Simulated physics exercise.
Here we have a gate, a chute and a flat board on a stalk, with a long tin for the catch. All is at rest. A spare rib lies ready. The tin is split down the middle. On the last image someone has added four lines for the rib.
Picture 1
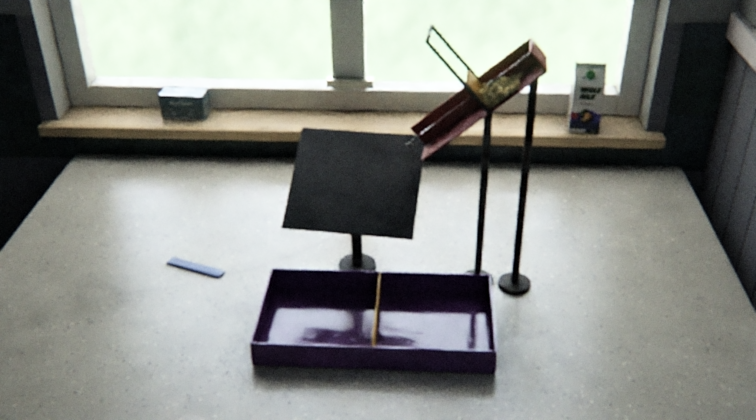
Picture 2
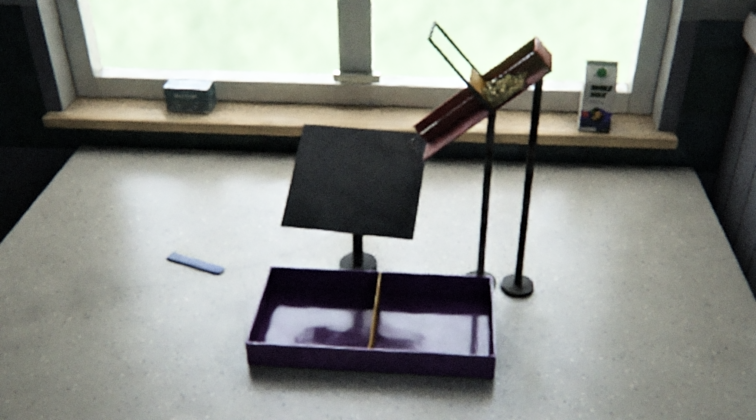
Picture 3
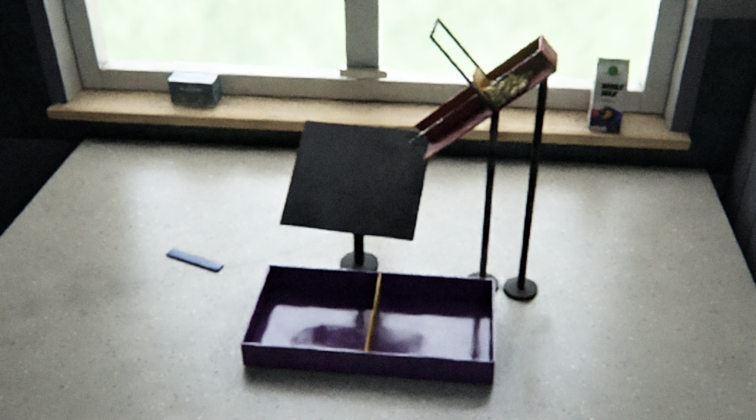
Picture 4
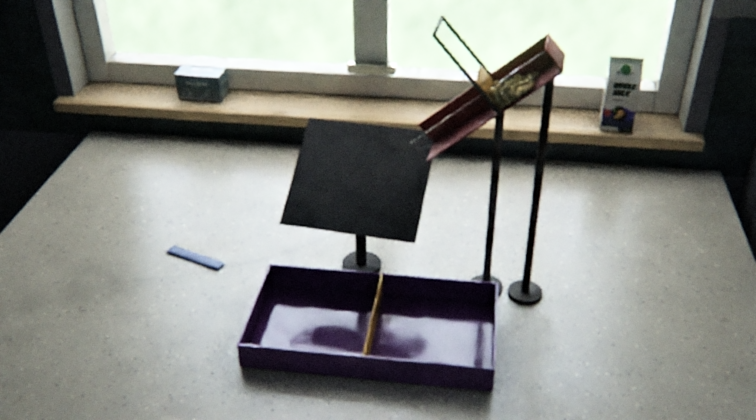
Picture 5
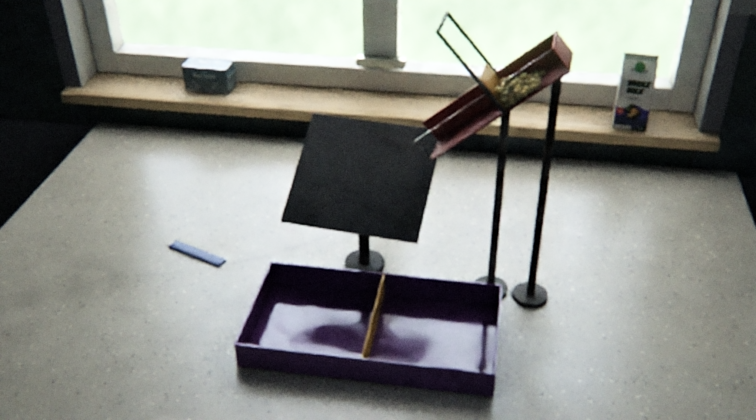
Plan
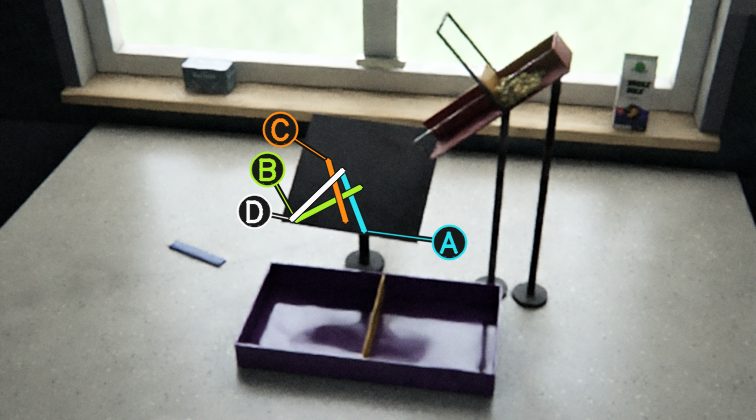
To begin with, a raised, sloping chute holds a small pale load behind its gate, beside a tilted black board on a stand and a divided purple tin on a table by a window. The view shifts slightly, while the objects themselves stay still and the gate remains shut.
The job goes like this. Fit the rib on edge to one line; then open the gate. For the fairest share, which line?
Line A.
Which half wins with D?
The left half.
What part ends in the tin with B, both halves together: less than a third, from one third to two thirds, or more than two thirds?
Line B gives more than two thirds.
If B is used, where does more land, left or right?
More lands on the left.
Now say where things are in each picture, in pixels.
The first frame shows load behind the gate near (501, 87), soya beans; lip of the chute near (424, 153), sloping fairly steeply.
The second frame shows middle of the board near (356, 179), tilted fairly steeply; middle of its low edge near (346, 232); of its high edge near (366, 128).
The third frame shows front corners of the tin near (241, 343) and (494, 362); front end of its middle wall near (366, 352); gate still shut near (477, 78).
The fourth frame shows middle of the load near (514, 86); lip near (431, 152).
The fifth frame shows middle of the load near (520, 85); lip near (435, 151).
On the marked copy, line A from (341, 171) to (364, 230); line B from (360, 187) to (296, 220); line C from (328, 160) to (345, 220); line D from (342, 170) to (291, 219).
With A, of what is caught, close to half in the left half, close to half in the right.
With B, of what is caught, the whole lot in the left half, none at all in the right.
With C, of what is caught, all but a few in the left half, only a few in the right.
With D, of what is caught, the whole lot in the left half, none at all in the right.
